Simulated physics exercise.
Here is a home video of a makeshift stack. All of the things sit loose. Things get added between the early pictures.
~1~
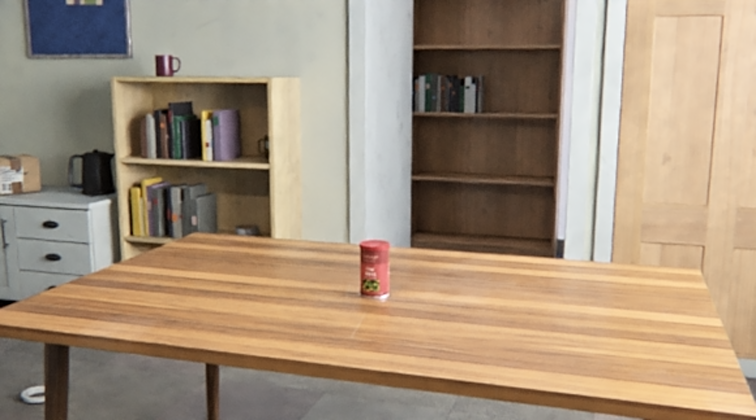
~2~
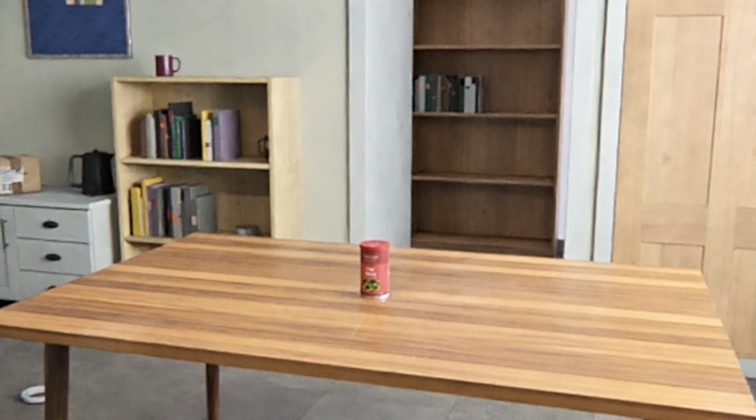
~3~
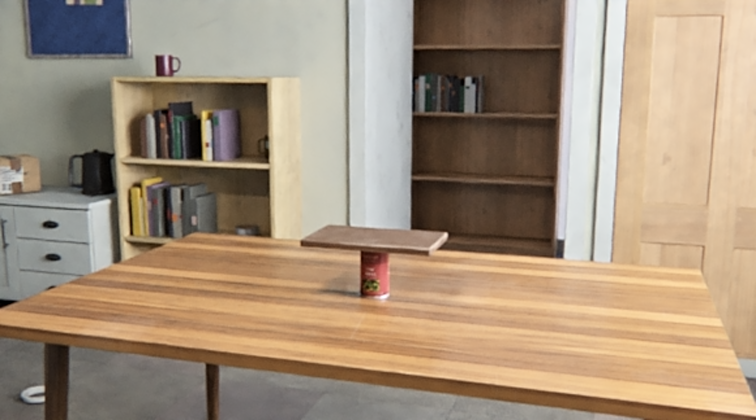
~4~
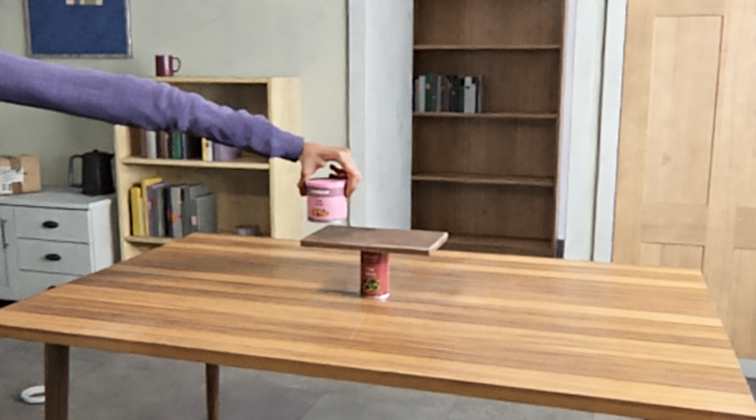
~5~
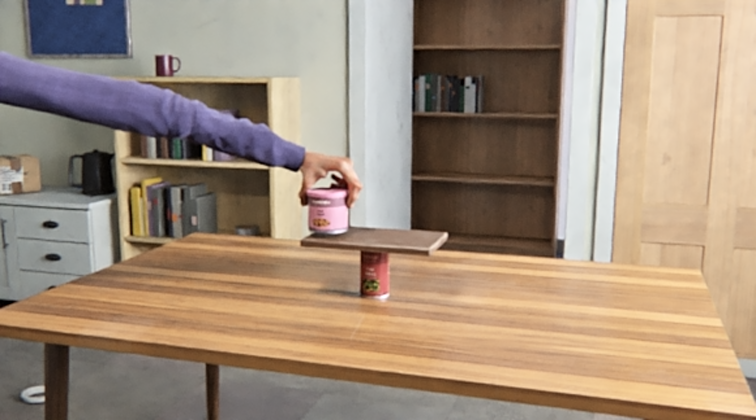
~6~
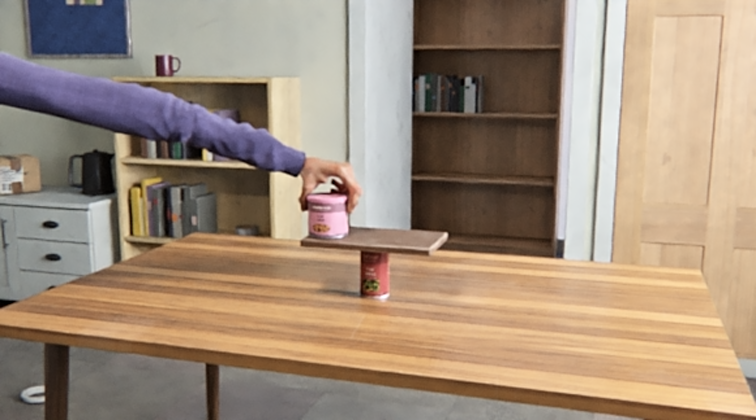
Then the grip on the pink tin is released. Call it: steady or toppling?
Toppling.
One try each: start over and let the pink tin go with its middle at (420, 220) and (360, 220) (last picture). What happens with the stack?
The stack topples over with the first try and remains upright with the second.
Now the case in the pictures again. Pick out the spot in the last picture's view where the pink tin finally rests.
End position in the final view: Approximately (288, 272).
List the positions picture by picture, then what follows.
The last thing is not in view yet; red tin (374, 269), in the first frame.
The last thing is not in view yet; red tin (374, 269), in the second frame.
The last thing is not in view yet; red tin (374, 269), in the third frame.
Still above its spot; pink tin (326, 200); red tin (374, 269), in the fourth frame.
Still above its spot; pink tin (328, 210); red tin (374, 269), in the fifth frame.
Set down, still held; pink tin (328, 215); red tin (374, 269), in the sixth frame.
Then, 0.30 s past the last view, pink tin now fallen; brown lid rocked 43° from its first pose.
Then, 0.50 s past the last view, brown lid on its side.
Then, 0.90 s past the last view, brown lid upside down.
Finally, fallen, pink tin and brown lid; red tin still in place. Final places as the last picture's camera would see them, pink tin near (288, 272). The stack loses its balance.
